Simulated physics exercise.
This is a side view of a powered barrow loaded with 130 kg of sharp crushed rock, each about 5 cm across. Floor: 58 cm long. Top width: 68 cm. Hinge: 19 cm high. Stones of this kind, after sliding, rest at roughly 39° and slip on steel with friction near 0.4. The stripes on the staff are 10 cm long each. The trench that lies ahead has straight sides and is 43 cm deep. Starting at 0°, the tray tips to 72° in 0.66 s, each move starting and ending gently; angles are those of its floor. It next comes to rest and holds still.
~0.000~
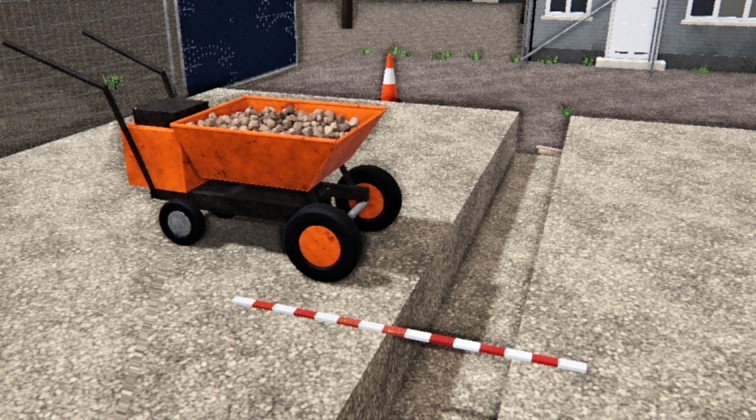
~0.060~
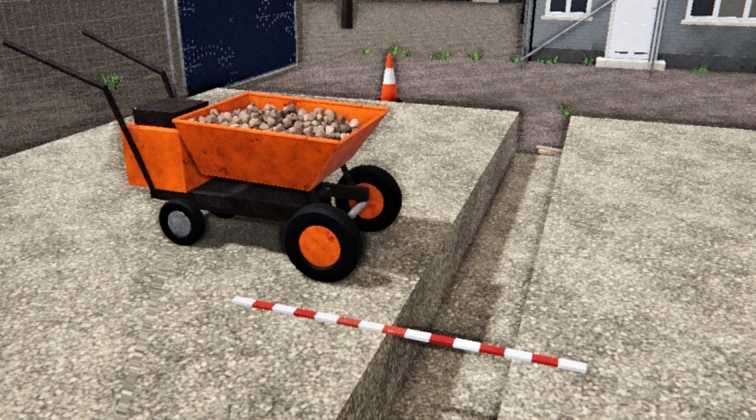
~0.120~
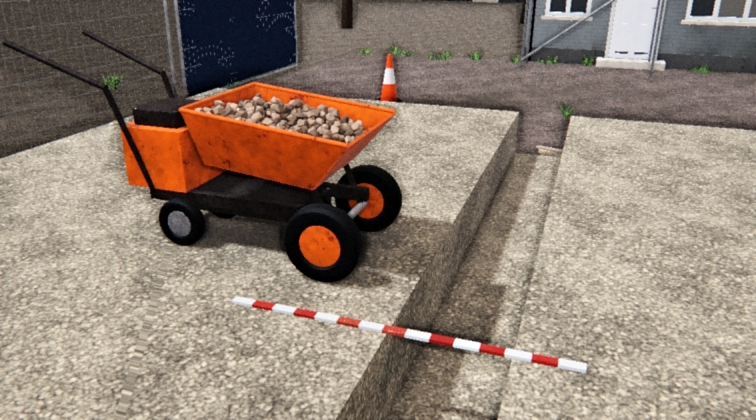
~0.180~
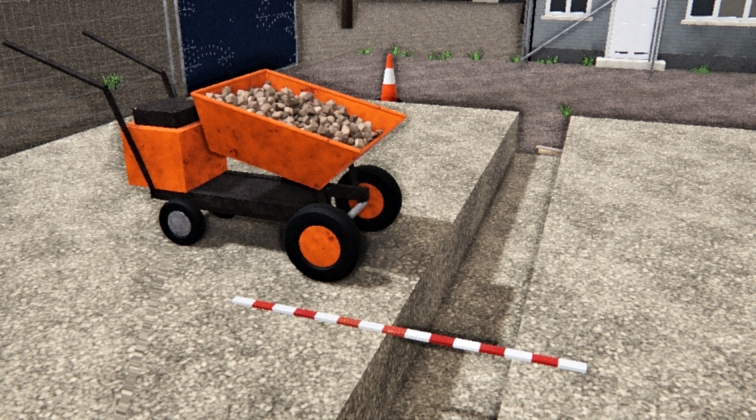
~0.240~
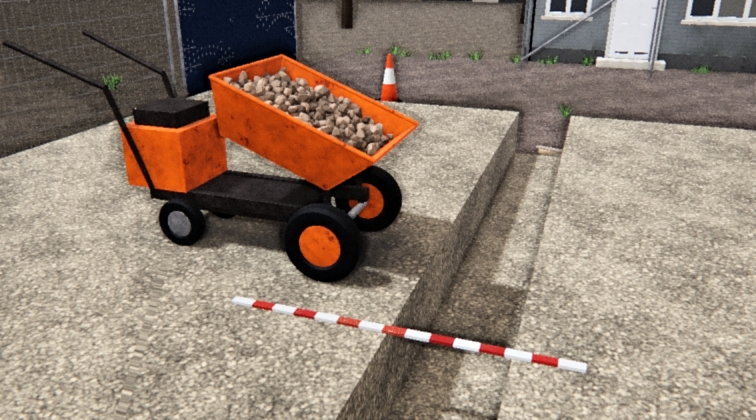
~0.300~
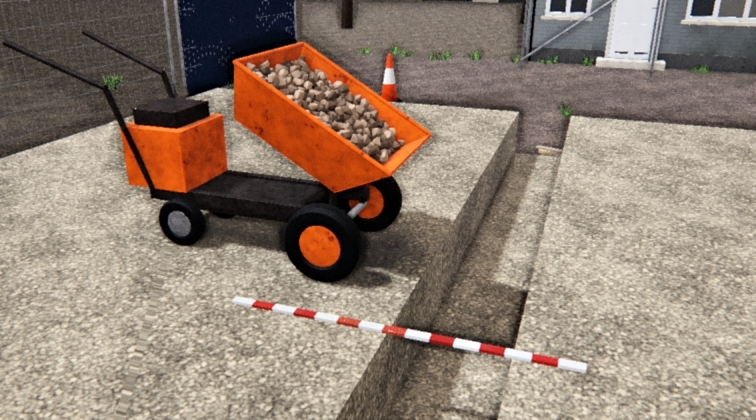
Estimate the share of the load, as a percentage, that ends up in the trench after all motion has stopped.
Roughly 79 per cent of the load ends up there.
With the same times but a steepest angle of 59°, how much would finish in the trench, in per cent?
I'd expect around 40 in a hundred.
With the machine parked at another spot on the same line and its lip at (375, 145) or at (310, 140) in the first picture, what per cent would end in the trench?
45 %, then 90 %.
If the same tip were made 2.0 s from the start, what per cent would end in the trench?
Trench share: Approx. 85%.
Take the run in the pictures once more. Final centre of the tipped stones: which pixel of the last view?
Their middle ends up near (493, 341).
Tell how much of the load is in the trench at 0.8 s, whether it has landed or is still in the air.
Roughly 30 percent of the load.
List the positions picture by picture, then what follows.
In the first picture, the tray is at 0°, its lip at (336, 142); the top of the load is at (288, 116).
In the second picture, lip at (339, 143), floor tilted 2°, highest stones at (286, 114); the stones move at 0.4 m/s on average.
In the third picture, the tray is at 6°, its lip at (348, 146); the top of the load is at (268, 105); the stones move at 0.8 m/s on average.
In the fourth picture, the tray is at 13°, its lip at (360, 152); the top of the load is at (266, 92); the stones move at 1.2 m/s on average.
In the fifth picture, lip at (375, 162), floor tilted 22°, highest stones at (275, 78); the stones move at 1.4 m/s on average.
In the sixth picture, the tray is at 31°, its lip at (390, 175); the top of the load is at (293, 66); the stones move at 1.6 m/s on average.
After 0.5 s the floor is at 61°; 100 % in the tray; the foremost stones are at (425, 201).
After 0.8 s the floor is at 72°; 70 % in the tray, 30 % in the trench; the foremost stones are at (519, 316).
After 1.1 s the floor is at 72°; 21 % in the tray, 67 % in the trench, 11 % past the trench; the foremost stones are at (686, 301).
After 3.1 s the floor is at 72°; 10 % in the tray, 79 % in the trench, 11 % past the trench; the foremost stones are past the picture's edge.
